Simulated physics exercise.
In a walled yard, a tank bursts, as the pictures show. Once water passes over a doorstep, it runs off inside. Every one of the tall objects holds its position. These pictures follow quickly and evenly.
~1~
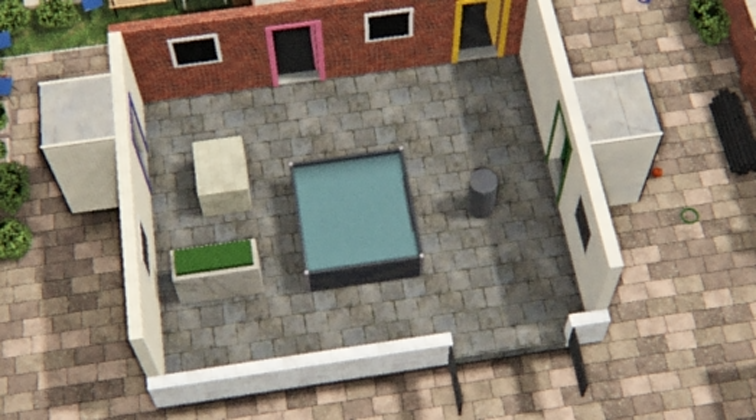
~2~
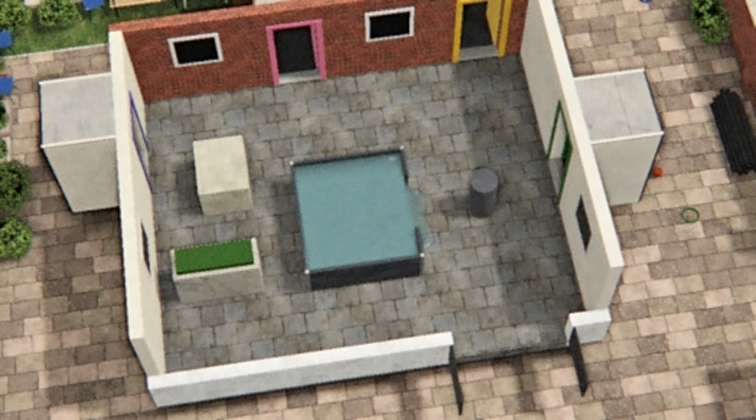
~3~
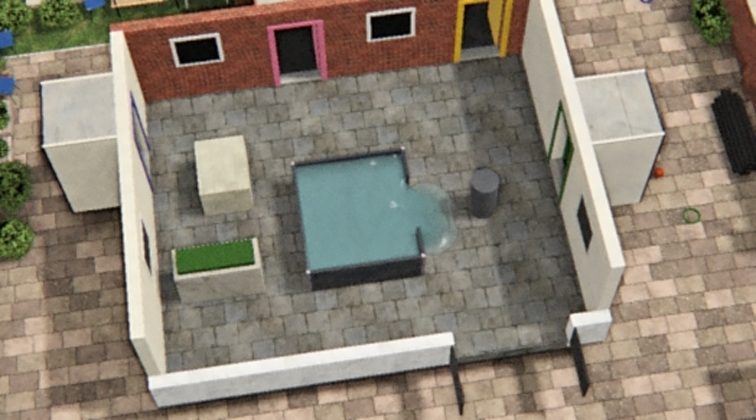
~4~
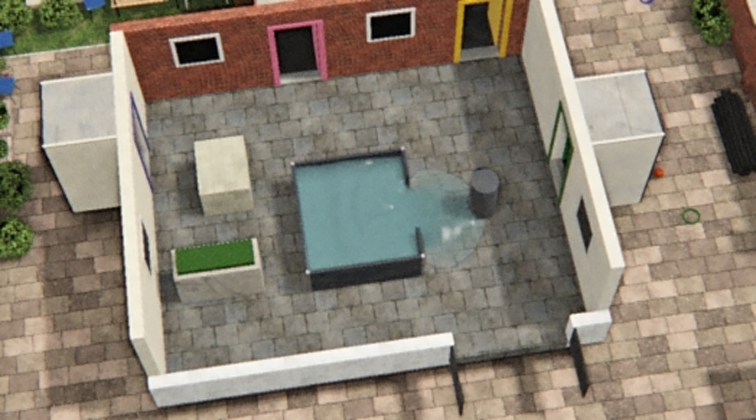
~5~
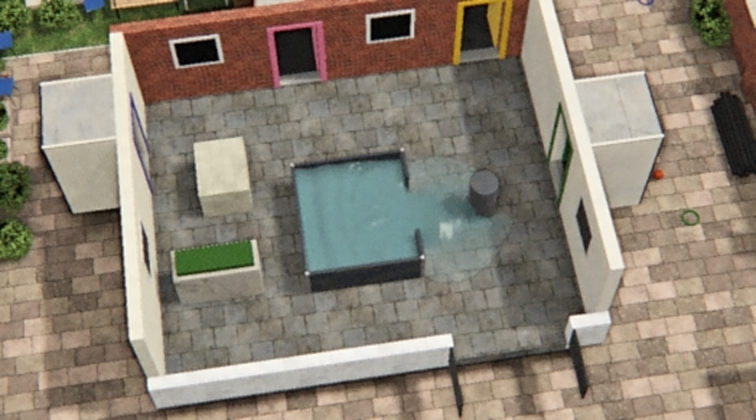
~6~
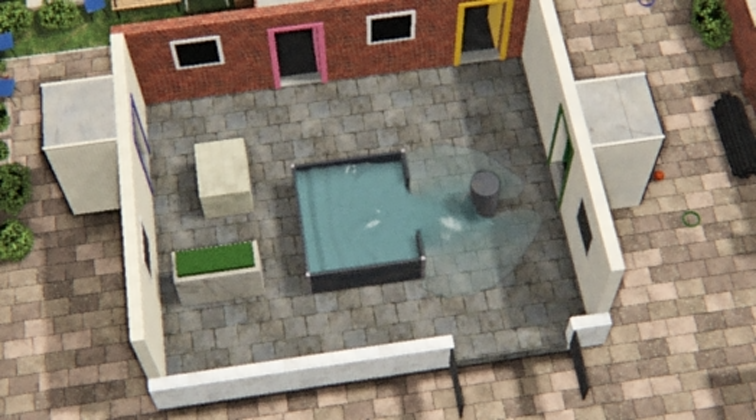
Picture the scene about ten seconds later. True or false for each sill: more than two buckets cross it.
Yellow door - true; pink door - false; blue door - false; green door - false.
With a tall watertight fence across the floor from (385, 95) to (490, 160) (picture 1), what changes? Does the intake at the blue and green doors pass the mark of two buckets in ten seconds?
Blue falls short, green overshoots.
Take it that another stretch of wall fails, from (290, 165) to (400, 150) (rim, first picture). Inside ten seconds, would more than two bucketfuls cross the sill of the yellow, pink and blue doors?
Yellow: Exceeds the limit; pink: Exceeds the limit; blue: Exceeds the limit.
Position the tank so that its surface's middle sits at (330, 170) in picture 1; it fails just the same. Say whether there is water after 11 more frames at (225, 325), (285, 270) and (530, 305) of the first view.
Taking the three spots in turn, I'd say spared, then spared, then drenched.
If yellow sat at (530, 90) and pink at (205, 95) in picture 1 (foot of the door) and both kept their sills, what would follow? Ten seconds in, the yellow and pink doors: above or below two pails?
Looking at both, the yellow one gets flooded and the pink one stays unflooded.
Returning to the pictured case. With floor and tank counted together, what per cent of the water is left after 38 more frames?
About 78 per cent.
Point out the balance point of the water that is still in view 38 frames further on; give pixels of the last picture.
The balance point is around (436, 196).
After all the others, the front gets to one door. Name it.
My answer: The door marked blue.
A moment on, water covers 25 % of the floor; the yellow door not reached, the pink door not reached, the blue door not reached, the green door wet at the sill, nothing in.
Next, water covers 30 % of the floor; the yellow door wet at the sill, nothing in, the pink door not reached, the blue door not reached, the green door wet at the sill, nothing in.
Then, water covers 35 % of the floor; the yellow door far over two buckets in, the pink door not reached, the blue door not reached, the green door wet at the sill, nothing in.
Later, water covers 60 % of the floor; the yellow door far over two buckets in, the pink door wet at the sill, nothing in, the blue door not reached, the green door wet at the sill, nothing in.
In the end, water covers 80 % of the floor; the yellow door far over two buckets in, the pink door wet at the sill, nothing in, the blue door wet at the sill, nothing in, the green door wet at the sill, nothing in.
